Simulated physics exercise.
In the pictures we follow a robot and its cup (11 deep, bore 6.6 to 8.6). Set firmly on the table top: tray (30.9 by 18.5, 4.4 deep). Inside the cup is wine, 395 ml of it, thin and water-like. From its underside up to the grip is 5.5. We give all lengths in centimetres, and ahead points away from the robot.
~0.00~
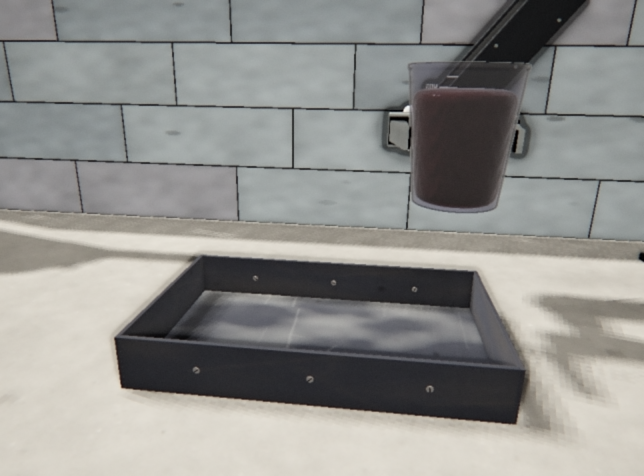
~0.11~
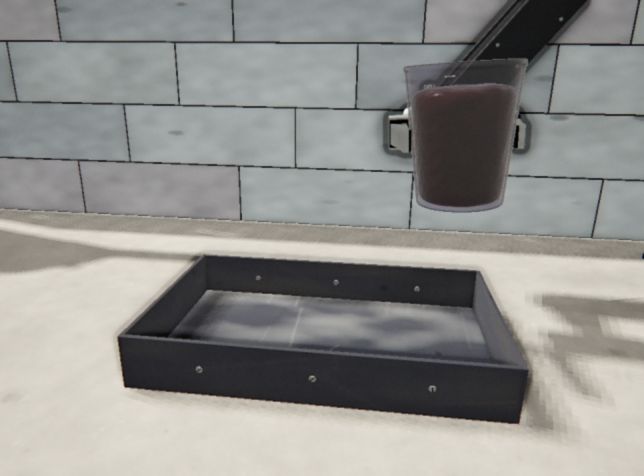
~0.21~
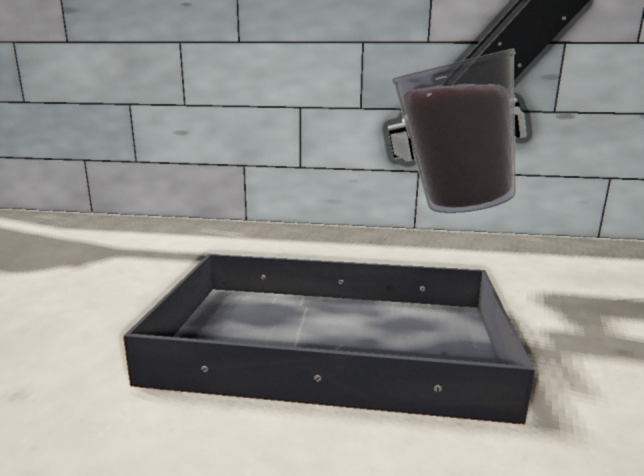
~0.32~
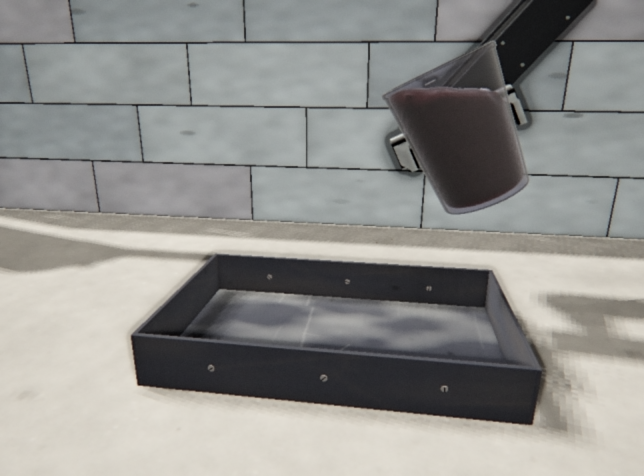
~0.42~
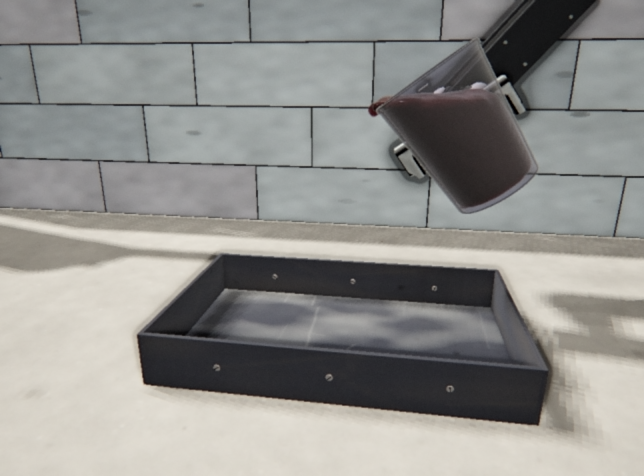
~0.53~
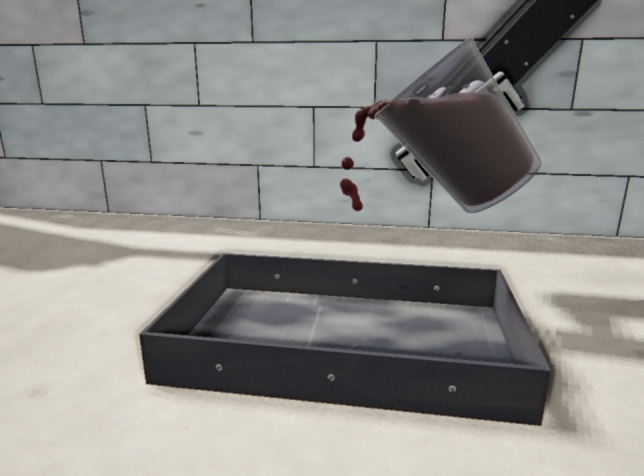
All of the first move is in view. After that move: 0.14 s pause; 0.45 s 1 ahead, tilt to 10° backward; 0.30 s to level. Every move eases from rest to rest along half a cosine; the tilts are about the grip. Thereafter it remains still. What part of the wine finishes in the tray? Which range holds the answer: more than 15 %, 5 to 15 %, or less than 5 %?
The range is 5 to 15 %.
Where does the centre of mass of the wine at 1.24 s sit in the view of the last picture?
Around (435, 158).
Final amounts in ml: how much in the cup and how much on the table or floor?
Roughly 360 ml, then 0 ml.
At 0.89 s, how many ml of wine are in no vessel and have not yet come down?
About 5 ml.
By 0.89 s, tilted 17° forward, liquid up to 24 above the table; 365 ml in the cup, 25 ml in the tray, 5 ml in the air or running down outside.
By 1.24 s, tilted 6° backward, liquid up to 24 above the table; 365 ml in the cup, 30 ml in the tray.
By 1.62 s, level, liquid up to 24 above the table; 365 ml in the cup, 30 ml in the tray.
By 2.42 s, level, liquid up to 24 above the table; 365 ml in the cup, 30 ml in the tray.
Final state, 365 ml in the cup, 30 ml in the tray. That is 7 % in the tray.
